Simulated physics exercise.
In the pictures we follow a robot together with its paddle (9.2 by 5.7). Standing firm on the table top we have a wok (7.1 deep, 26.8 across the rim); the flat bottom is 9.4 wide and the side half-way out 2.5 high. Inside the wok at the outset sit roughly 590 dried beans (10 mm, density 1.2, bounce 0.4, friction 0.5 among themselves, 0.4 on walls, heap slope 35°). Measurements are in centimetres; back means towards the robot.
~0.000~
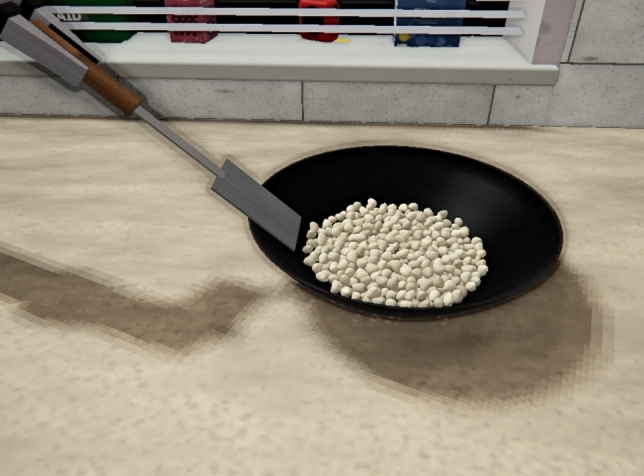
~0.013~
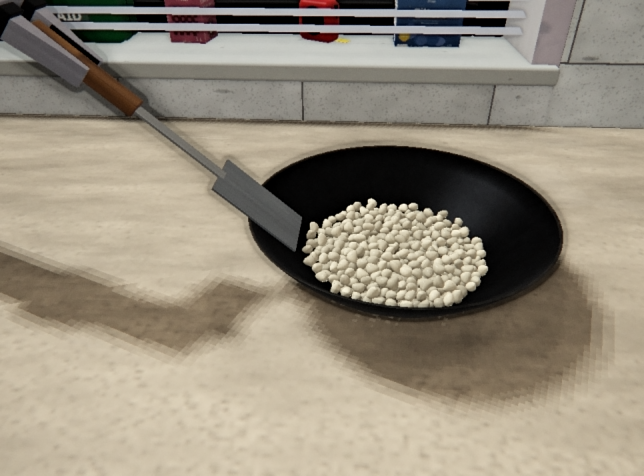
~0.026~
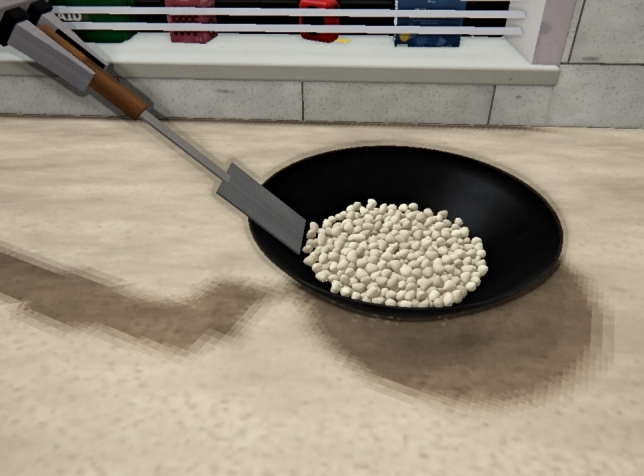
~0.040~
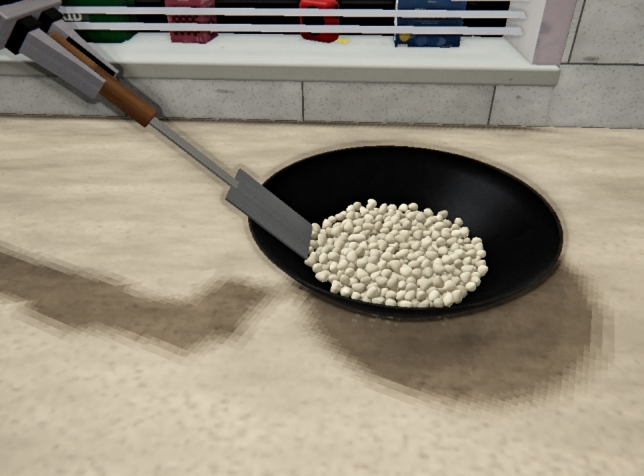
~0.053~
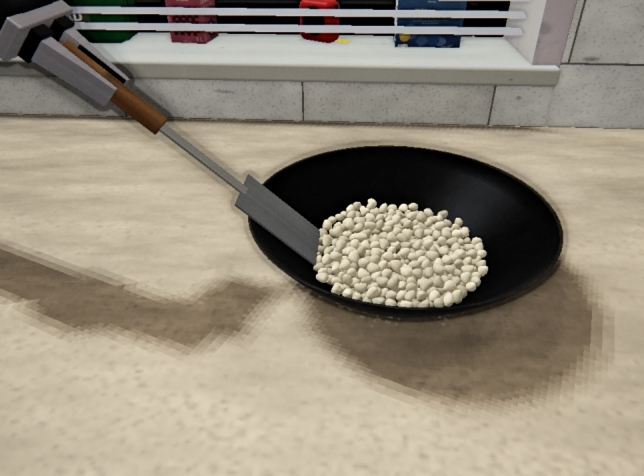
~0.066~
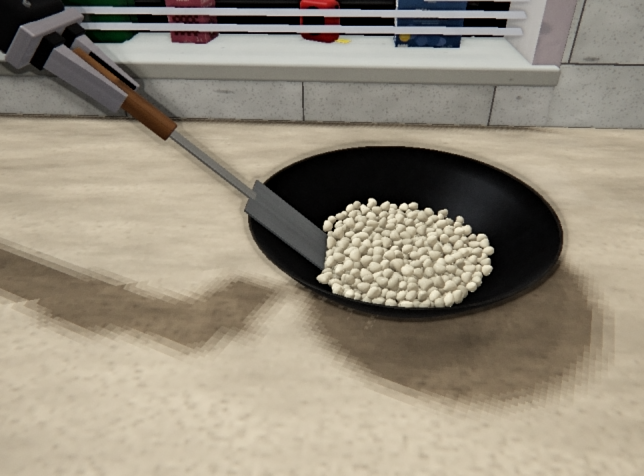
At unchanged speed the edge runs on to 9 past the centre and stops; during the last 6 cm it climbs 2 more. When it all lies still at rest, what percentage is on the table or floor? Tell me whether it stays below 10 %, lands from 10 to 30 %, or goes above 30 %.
It lands from 10 to 30 %.
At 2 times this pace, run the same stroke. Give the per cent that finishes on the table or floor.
Roughly 35 percent ends on the table or floor.
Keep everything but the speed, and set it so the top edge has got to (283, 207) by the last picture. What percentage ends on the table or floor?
Near 40 in a hundred.
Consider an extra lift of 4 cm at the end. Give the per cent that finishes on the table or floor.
Roughly 15 percent of it.
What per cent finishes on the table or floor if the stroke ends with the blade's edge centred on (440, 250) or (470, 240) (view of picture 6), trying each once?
About 0 and 0 per cent.
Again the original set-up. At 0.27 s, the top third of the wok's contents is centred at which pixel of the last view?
I'd put it close to (487, 226).
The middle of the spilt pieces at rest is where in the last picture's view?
Resting centre: About (596, 277).
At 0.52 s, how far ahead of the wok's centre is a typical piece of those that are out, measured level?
It's close to 18 cm ahead of the centre.
After 0.17 s, sloping 42°, highest piece 6 above the table; 592 in the wok.
After 0.27 s, sloping 42°, highest piece 8 above the table; 592 in the wok.
After 0.52 s, sloping 42°, highest piece 8 above the table; 505 in the wok, 77 on the table or floor, 10 on the blade or in flight.
After 1.57 s, sloping 42°, highest piece 8 above the table; 504 in the wok, 88 on the table or floor.
In the end, 504 in the wok, 88 on the table or floor. That is 15 % on the table or floor.
